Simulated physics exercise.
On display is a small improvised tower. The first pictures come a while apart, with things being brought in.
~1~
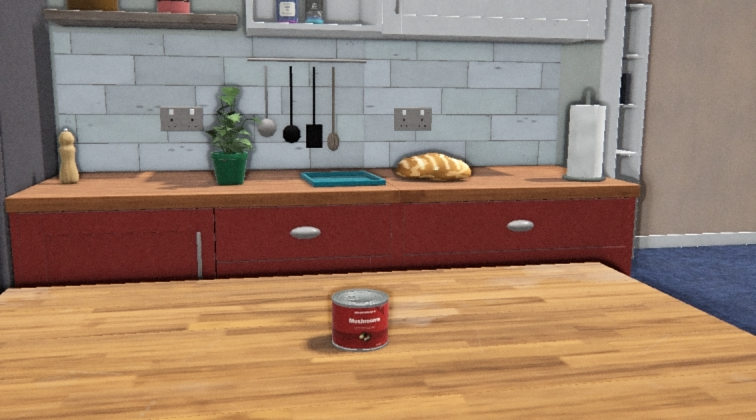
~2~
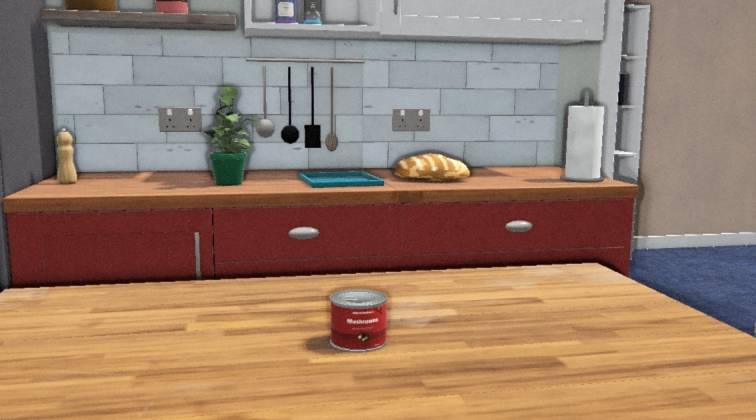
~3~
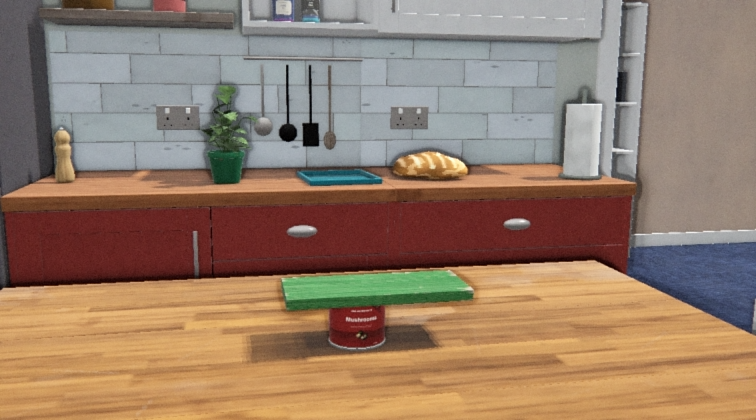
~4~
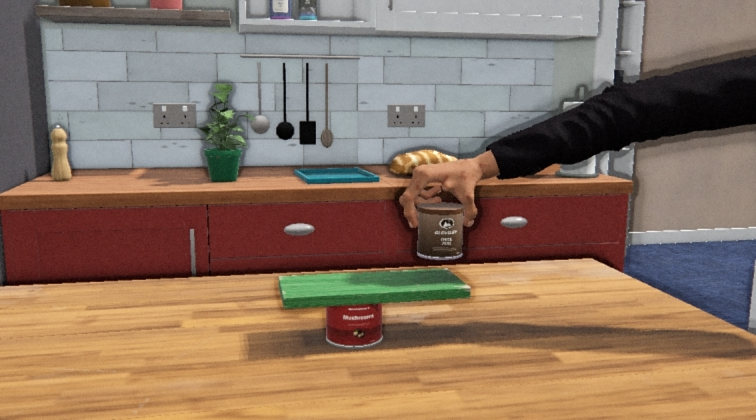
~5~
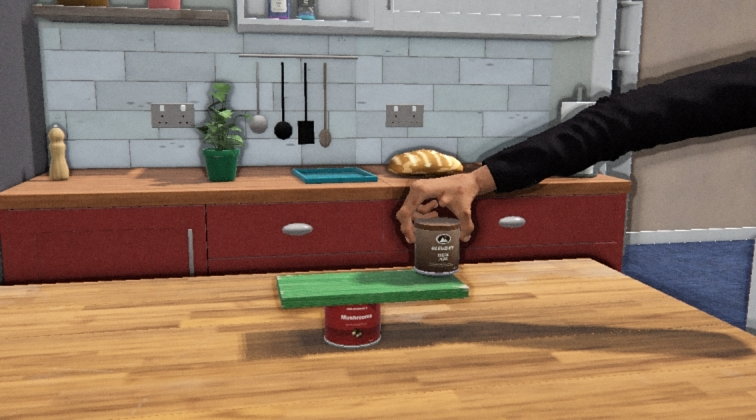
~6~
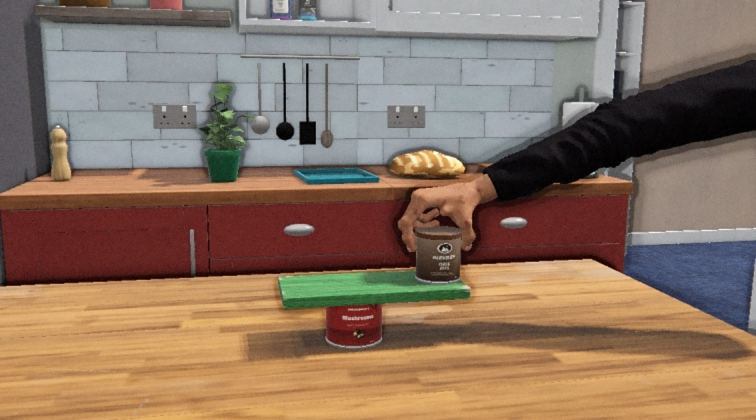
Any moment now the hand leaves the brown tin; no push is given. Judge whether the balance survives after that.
It ends up with something fallen.
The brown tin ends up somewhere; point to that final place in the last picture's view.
Near (528, 312).
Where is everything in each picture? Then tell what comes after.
In the first picture, the last thing is not in view yet; red tub (360, 319).
In the second picture, the last thing is not in view yet; red tub (359, 320).
In the third picture, the last thing is not in view yet; red tub (357, 318).
The fourth picture shows coming down; brown tin (440, 230); red tub (354, 316).
The fifth picture shows coming down; brown tin (437, 245); red tub (352, 316).
The sixth picture shows set down, still held; brown tin (438, 254); red tub (354, 316).
Then, 0.30 s past the last view, brown tin now fallen; green board rocked 35° from its first pose.
Then, 0.50 s past the last view, green board rocked 22° from its first pose.
Then, 0.80 s past the last view, green board rocked 21° from its first pose.
Finally, fallen, brown tin; moved from the start, green board; red tub still in place. Final places as the last picture's camera would see them, brown tin near (528, 313). The stack comes apart.
